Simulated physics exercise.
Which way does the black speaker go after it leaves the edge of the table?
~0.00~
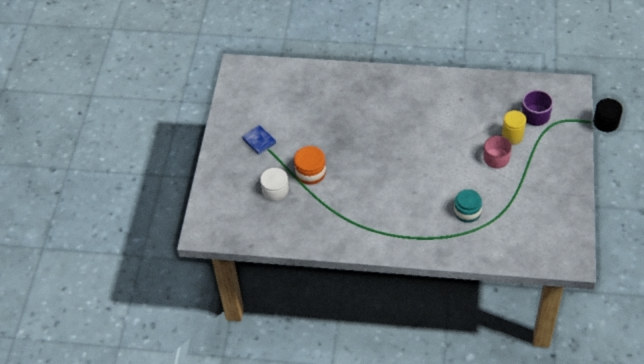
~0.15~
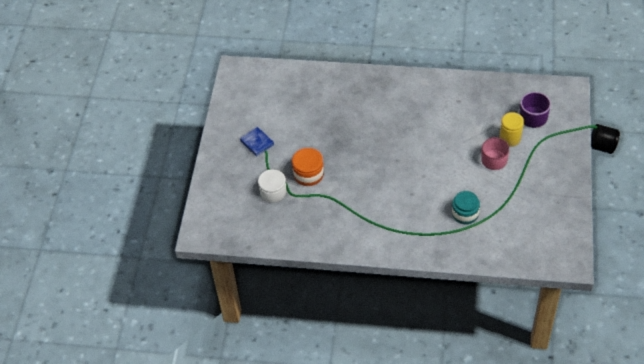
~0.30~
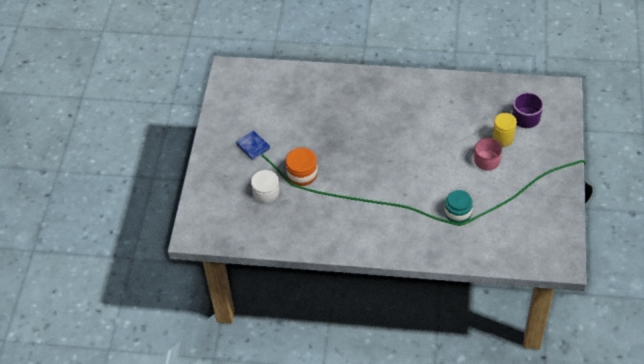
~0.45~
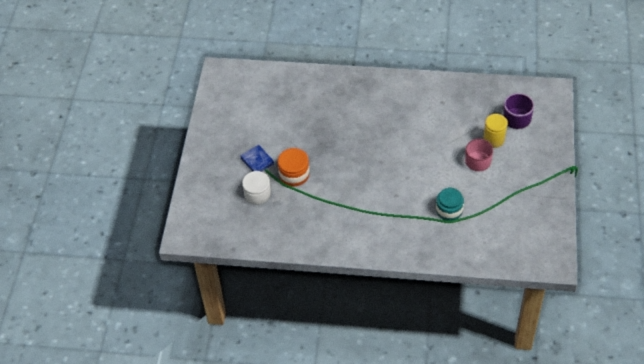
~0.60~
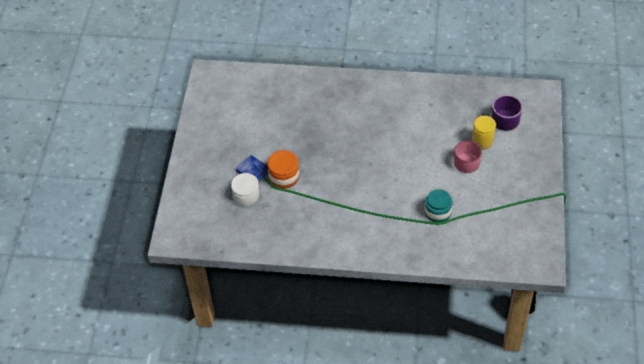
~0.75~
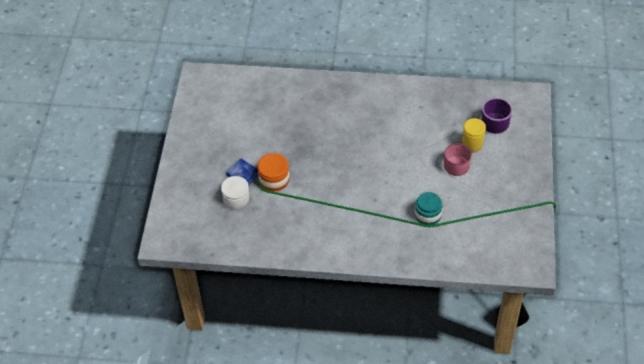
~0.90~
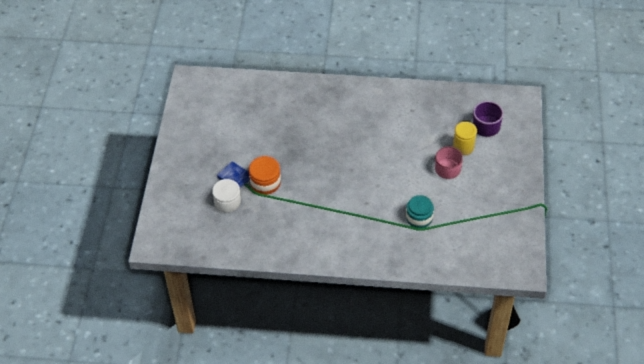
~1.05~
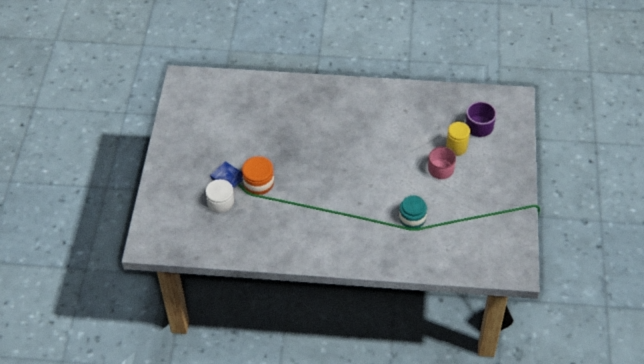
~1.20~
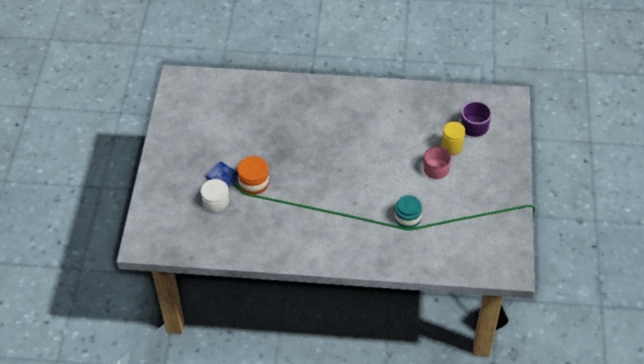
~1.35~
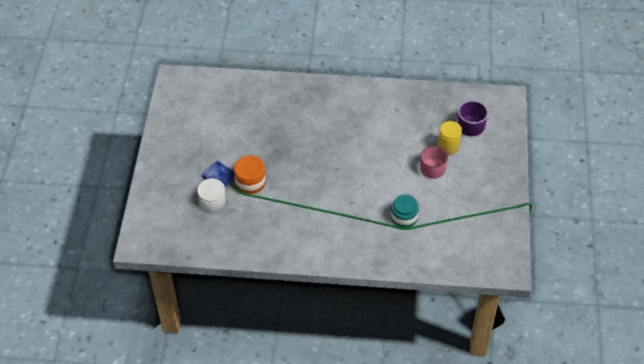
It goes down, dropping past the right side of the table to the floor.
